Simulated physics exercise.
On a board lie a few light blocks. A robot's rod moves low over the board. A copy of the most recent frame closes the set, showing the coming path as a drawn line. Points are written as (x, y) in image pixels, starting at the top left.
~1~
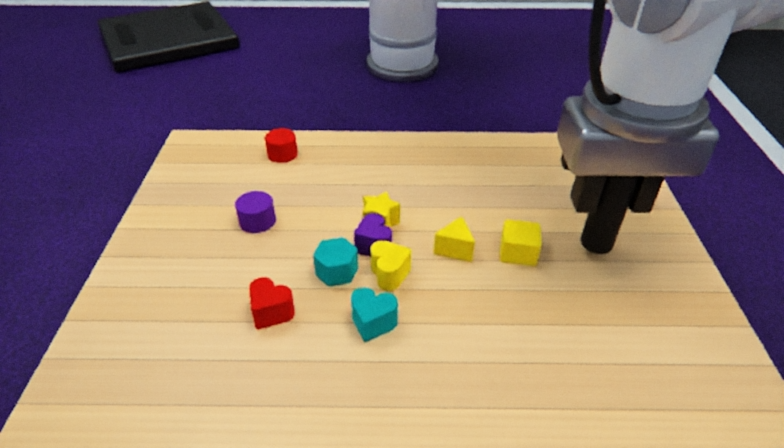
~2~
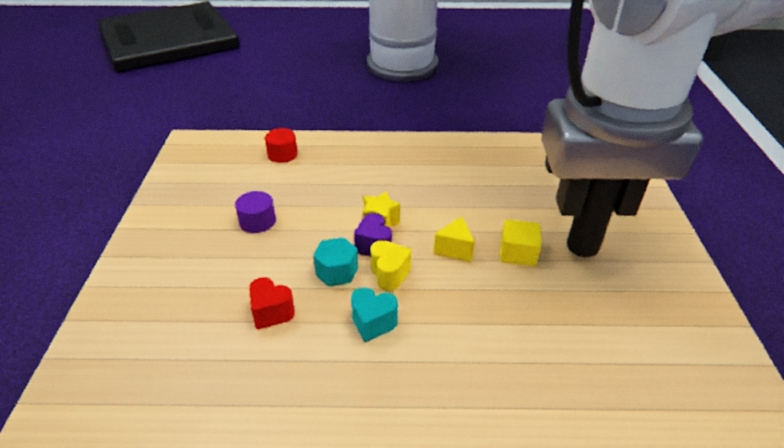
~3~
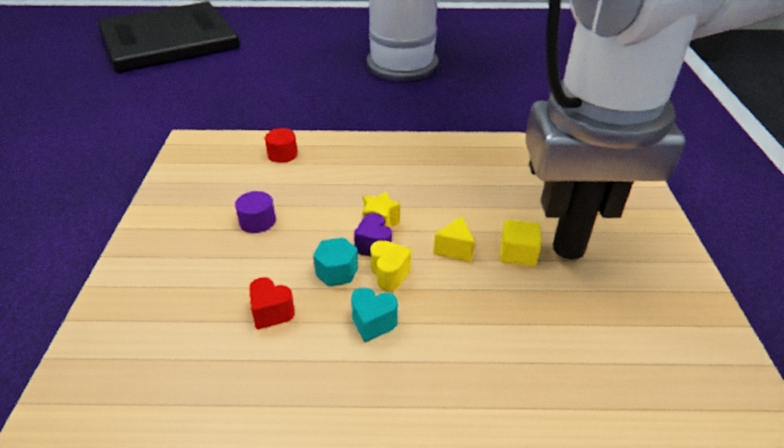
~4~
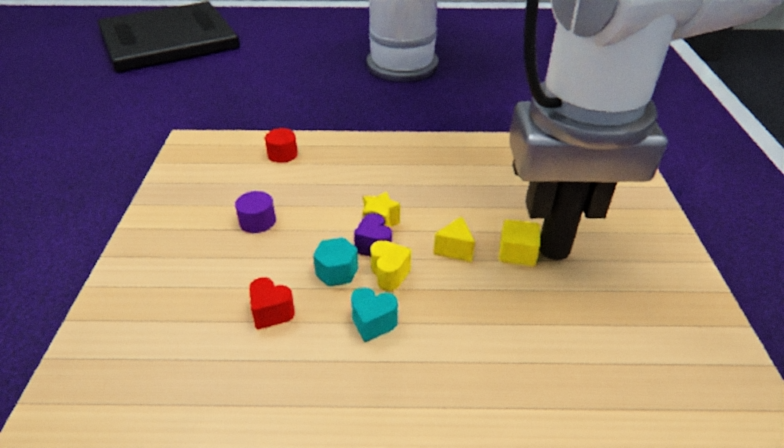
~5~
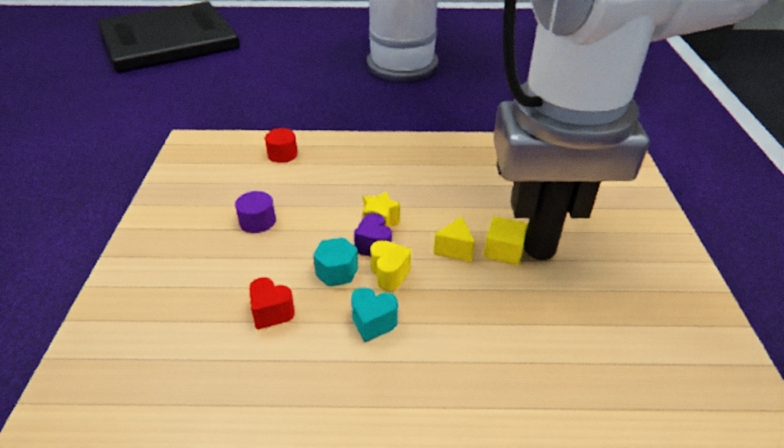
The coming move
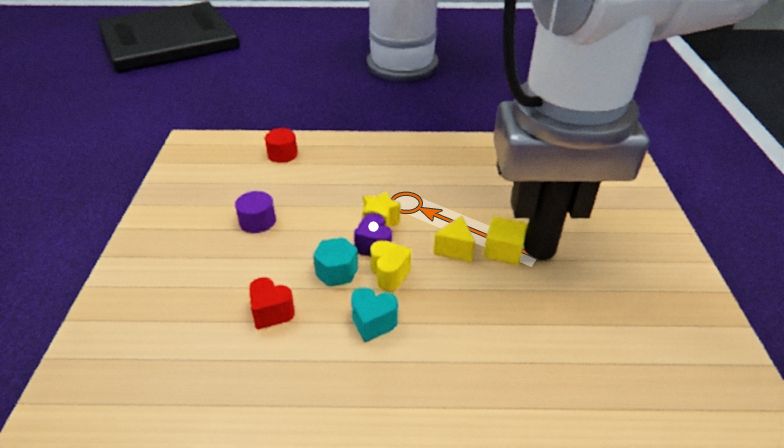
A robot's black rod slid slowly left over a wooden board of small colored blocks, met the yellow square, and pushed it a short way toward the yellow triangle while the other blocks stayed still.
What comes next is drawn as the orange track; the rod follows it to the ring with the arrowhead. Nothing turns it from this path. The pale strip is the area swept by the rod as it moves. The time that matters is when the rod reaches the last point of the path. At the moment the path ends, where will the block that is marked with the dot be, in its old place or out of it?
Once the path is done, it remains where it sat before.
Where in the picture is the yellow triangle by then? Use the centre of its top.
Somewhere near (413, 234).
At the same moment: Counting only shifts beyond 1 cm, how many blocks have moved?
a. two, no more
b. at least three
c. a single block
The correct letter is a.
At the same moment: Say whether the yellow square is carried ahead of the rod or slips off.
My prediction: No longer in front.
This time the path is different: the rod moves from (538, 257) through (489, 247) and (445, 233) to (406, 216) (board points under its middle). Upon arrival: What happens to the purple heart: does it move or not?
That block ends up displaced.
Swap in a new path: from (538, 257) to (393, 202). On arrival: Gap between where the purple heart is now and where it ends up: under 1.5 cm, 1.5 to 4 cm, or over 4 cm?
Verdict: Less than 1.5 cm.
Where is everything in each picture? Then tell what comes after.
In the first frame, lower end of the rod (596, 245), tops of blocks, purple heart (373, 227), yellow triangle (457, 230), yellow square (523, 232).
In the second frame, rod (582, 248), blocks as before.
In the third frame, rod (568, 250), blocks as before.
In the fourth frame, rod (554, 250), blocks as before.
In the fifth frame, rod (540, 250), purple heart (373, 227), yellow triangle (457, 230), yellow square (508, 230).
The drawn path runs straight from (538, 257) to (406, 203); the dot is on the purple heart.
The first path, step by step. One third of the way, rod (491, 230); yellow triangle (433, 231); yellow square (458, 219), turned 40° anticlockwise.
Two thirds of the way, rod (447, 212); yellow triangle (414, 233), turned 40° anticlockwise; yellow square (426, 215), turned 70° anticlockwise.
At the end, rod (407, 196); purple heart not moved; yellow triangle (413, 234), turned 40° anticlockwise; yellow square (423, 214), turned 75° anticlockwise.
